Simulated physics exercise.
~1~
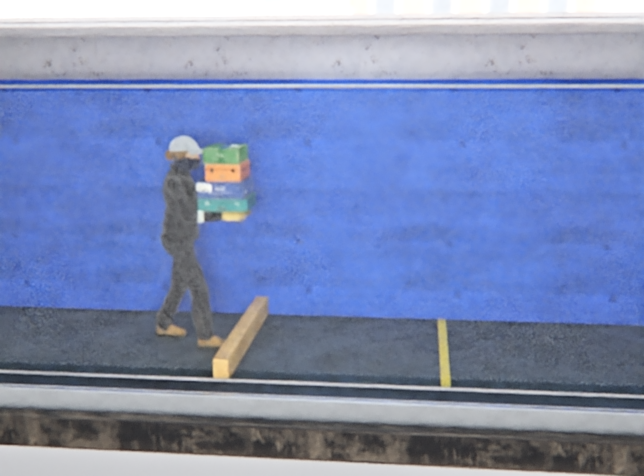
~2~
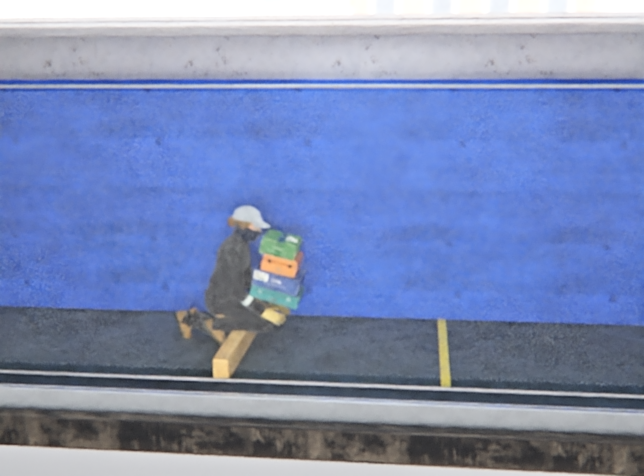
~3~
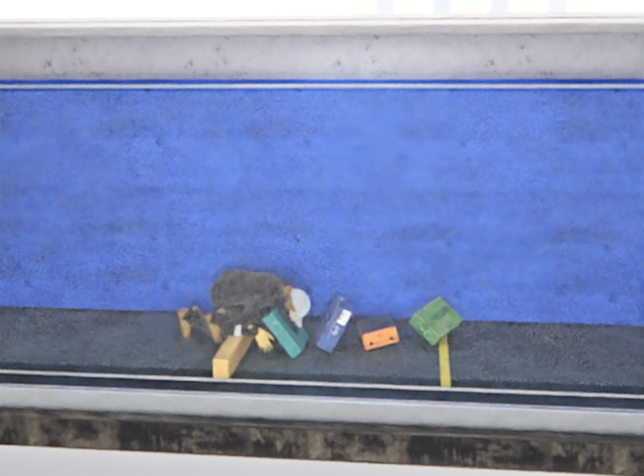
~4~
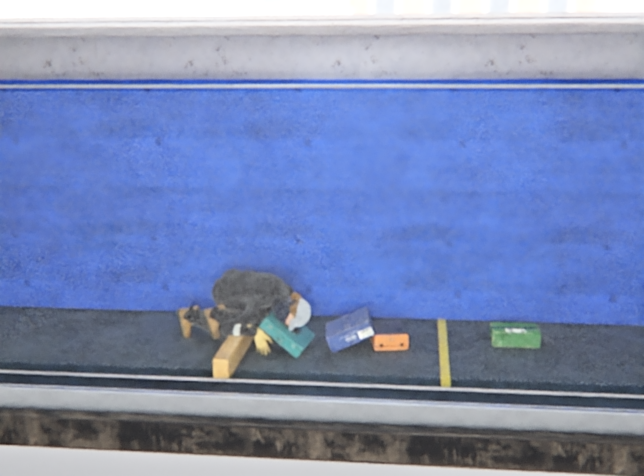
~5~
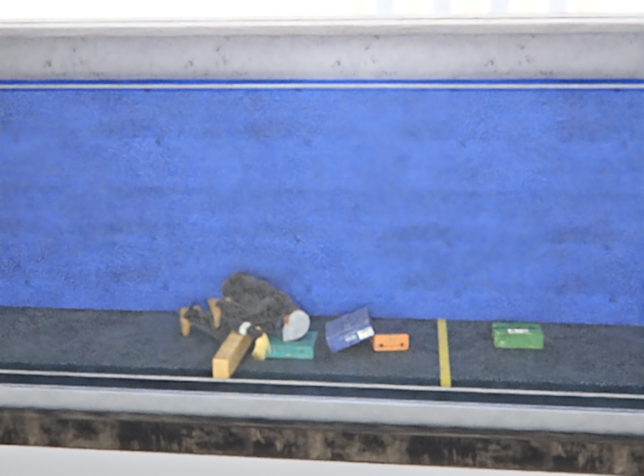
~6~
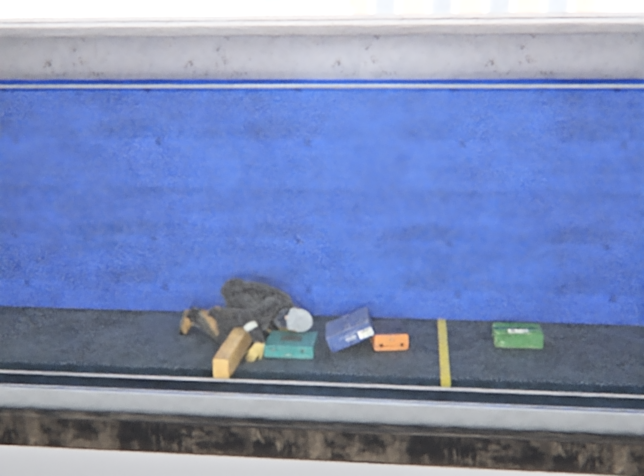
A dark walkway runs along a bright blue wall, seen from the side and slightly above by a still camera. At left, a person in dark clothes and a pale cap walks right, holding a stack of green, orange, blue and teal boxes, toward a wooden beam lying across the path, with a yellow line farther right. The person pitches forward over the beam and drops low. The boxes spill ahead, tumbling rightward. The green one lands beyond the line, while the orange, blue and teal ones stop short. The person sags and ends crumpled beside the beam, head short of the line.
